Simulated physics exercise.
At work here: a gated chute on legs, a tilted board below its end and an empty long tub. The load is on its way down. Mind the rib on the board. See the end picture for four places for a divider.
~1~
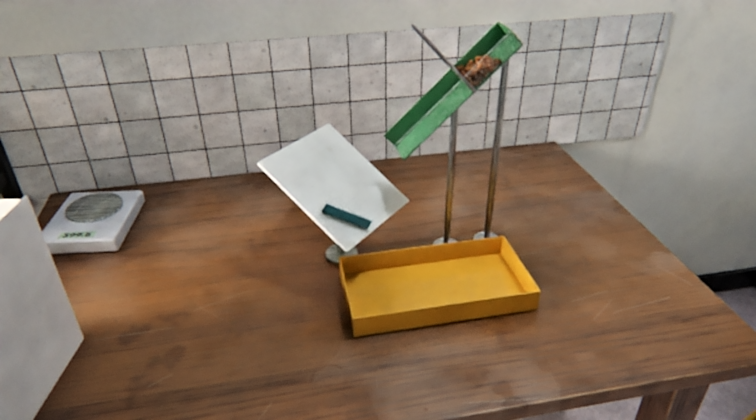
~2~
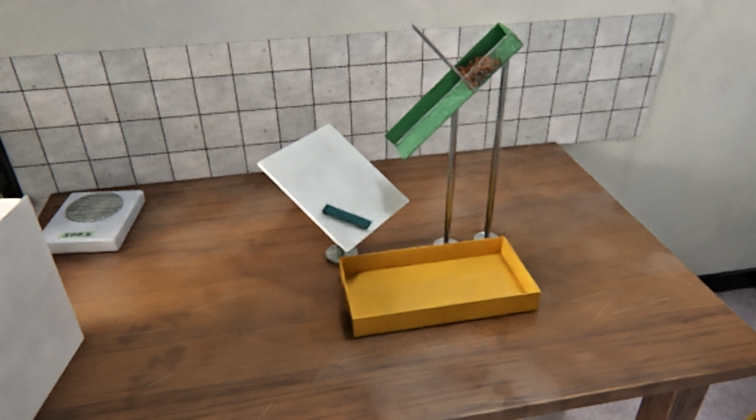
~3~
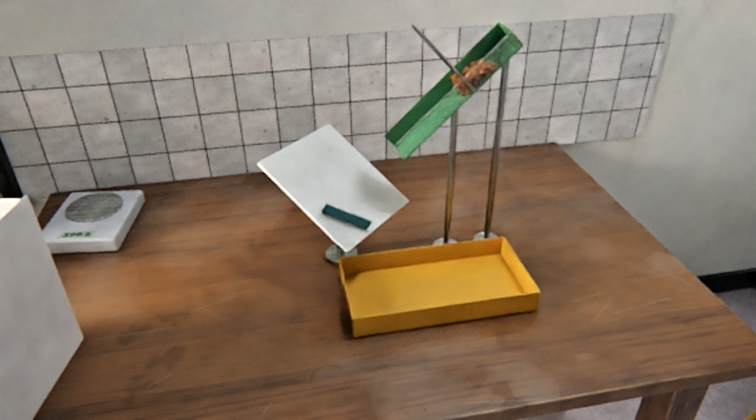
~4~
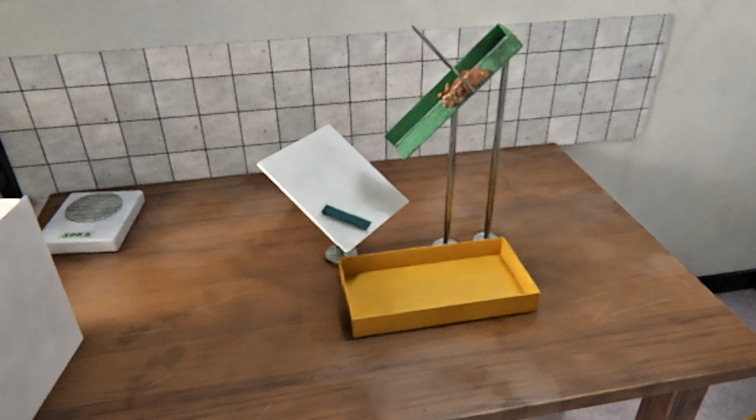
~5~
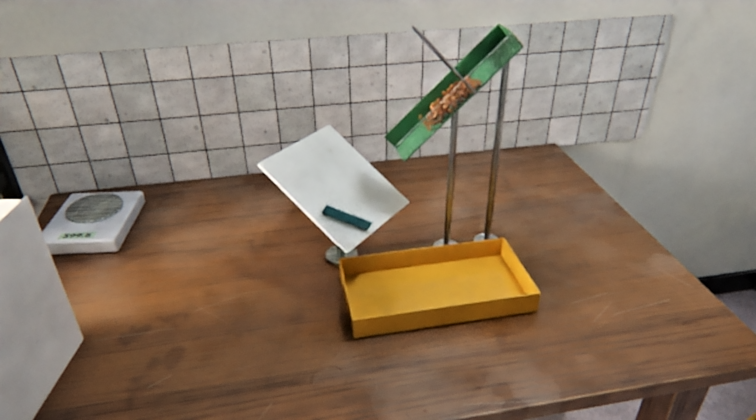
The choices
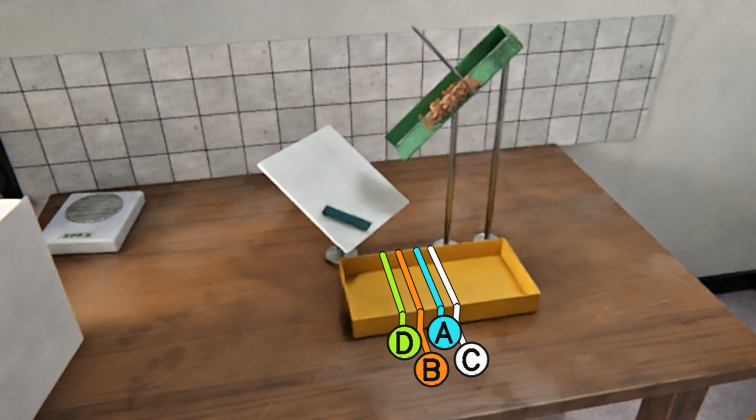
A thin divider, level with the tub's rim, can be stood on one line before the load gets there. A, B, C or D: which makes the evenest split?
Take B.
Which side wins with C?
The left side.
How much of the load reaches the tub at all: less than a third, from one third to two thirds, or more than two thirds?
About that: More than two thirds.
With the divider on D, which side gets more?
Right.
On the marked copy, line A crosses the front rim at (440, 307); line B crosses the front rim at (420, 310); line C crosses the front rim at (456, 305); line D crosses the front rim at (402, 313).
With A, of what is caught, almost all on the left of the divider, about a tenth on the right.
With B, of what is caught, roughly half on the left of the divider, roughly half on the right.
With C, of what is caught, almost all on the left of the divider, just a few on the right.
With D, of what is caught, about a tenth on the left of the divider, almost all on the right.
